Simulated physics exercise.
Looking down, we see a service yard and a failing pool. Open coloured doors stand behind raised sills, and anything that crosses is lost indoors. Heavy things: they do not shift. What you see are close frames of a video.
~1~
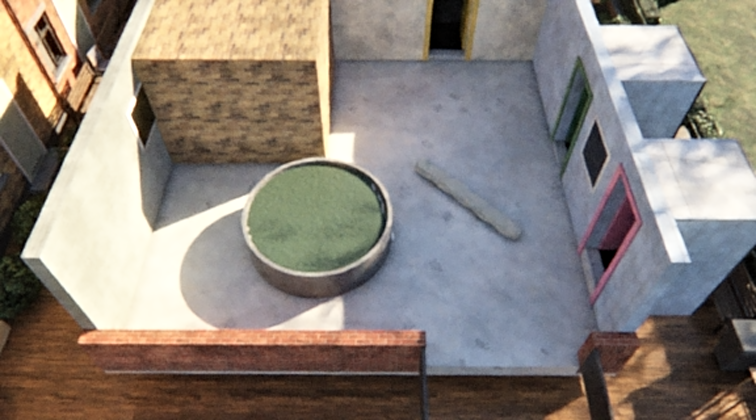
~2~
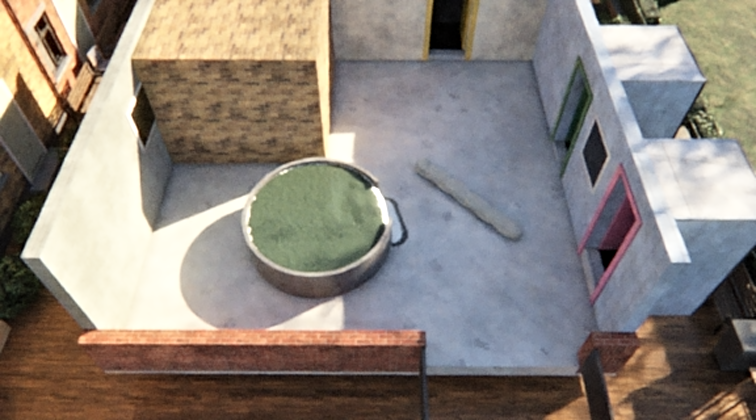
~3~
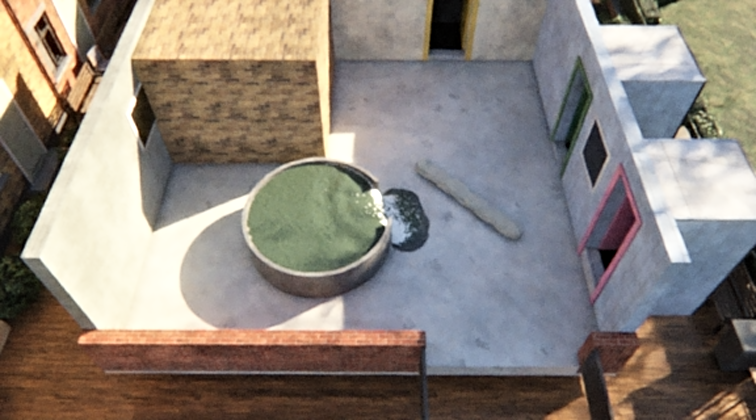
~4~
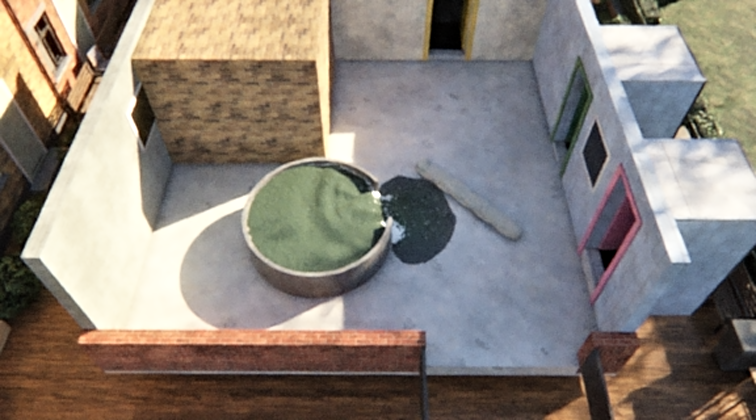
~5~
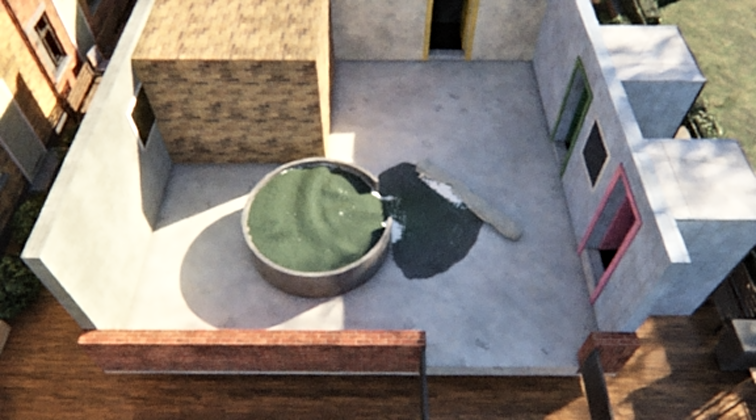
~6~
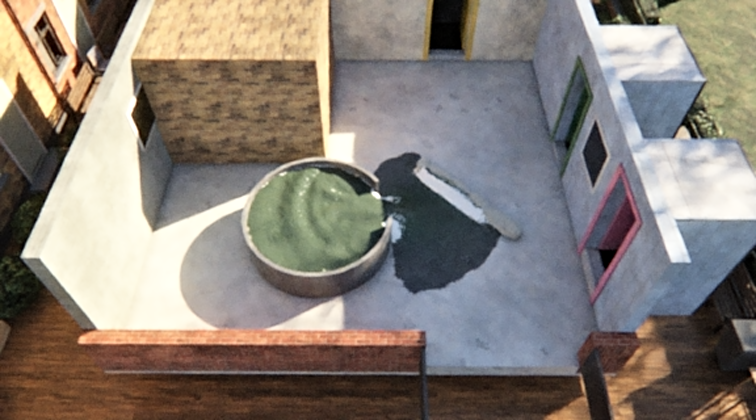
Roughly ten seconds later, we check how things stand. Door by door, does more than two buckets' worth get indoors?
Door by door: Yellow door - no; green door - no; pink door - no.
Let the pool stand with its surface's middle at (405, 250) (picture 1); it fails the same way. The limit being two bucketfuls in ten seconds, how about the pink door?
Result - pink crosses the threshold.
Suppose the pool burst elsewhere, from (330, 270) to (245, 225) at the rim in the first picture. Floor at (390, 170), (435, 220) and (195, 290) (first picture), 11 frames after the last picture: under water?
Taken one by one: Unaffected, then unaffected, then sodden.
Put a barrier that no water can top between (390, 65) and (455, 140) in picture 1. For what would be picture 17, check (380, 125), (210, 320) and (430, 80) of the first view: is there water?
Listed order: Swamped, spared, spared.
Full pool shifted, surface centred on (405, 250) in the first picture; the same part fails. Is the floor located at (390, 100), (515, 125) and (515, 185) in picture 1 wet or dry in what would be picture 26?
I'd say still dry for the first, swamped for the second and swamped for the third.
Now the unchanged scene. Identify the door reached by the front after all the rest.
The yellow-painted one.
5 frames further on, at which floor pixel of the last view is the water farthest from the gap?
The wet point farthest out is around (575, 267).
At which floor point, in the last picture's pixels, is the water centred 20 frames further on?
Close to (381, 231).
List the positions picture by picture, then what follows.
The first picture shows still water in the round tank at (318, 215).
In the second picture, the front is at a hidden place, out from the gap at (385, 214).
In the third picture, the front is at (412, 196), out from the gap at (385, 216).
In the fourth picture, water pours out at (385, 216) and has run to (439, 194).
In the fifth picture, water pours out at (385, 216) and has run to (479, 218).
In the sixth picture, the front is at (496, 231), out from the gap at (385, 216).
A moment on, water covers 15 % of the floor; the yellow door not reached, the green door not reached, the pink door not reached.
Next, water covers 35 % of the floor; the yellow door not reached, the green door not reached, the pink door wet at the sill, nothing in.
Then, water covers 40 % of the floor; the yellow door not reached, the green door wet at the sill, nothing in, the pink door wet at the sill, nothing in.
Later, water covers 50 % of the floor; the yellow door wet at the sill, nothing in, the green door wet at the sill, nothing in, the pink door wet at the sill, nothing in.
In the end, water covers 70 % of the floor; the yellow door wet at the sill, nothing in, the green door wet at the sill, nothing in, the pink door wet at the sill, nothing in.
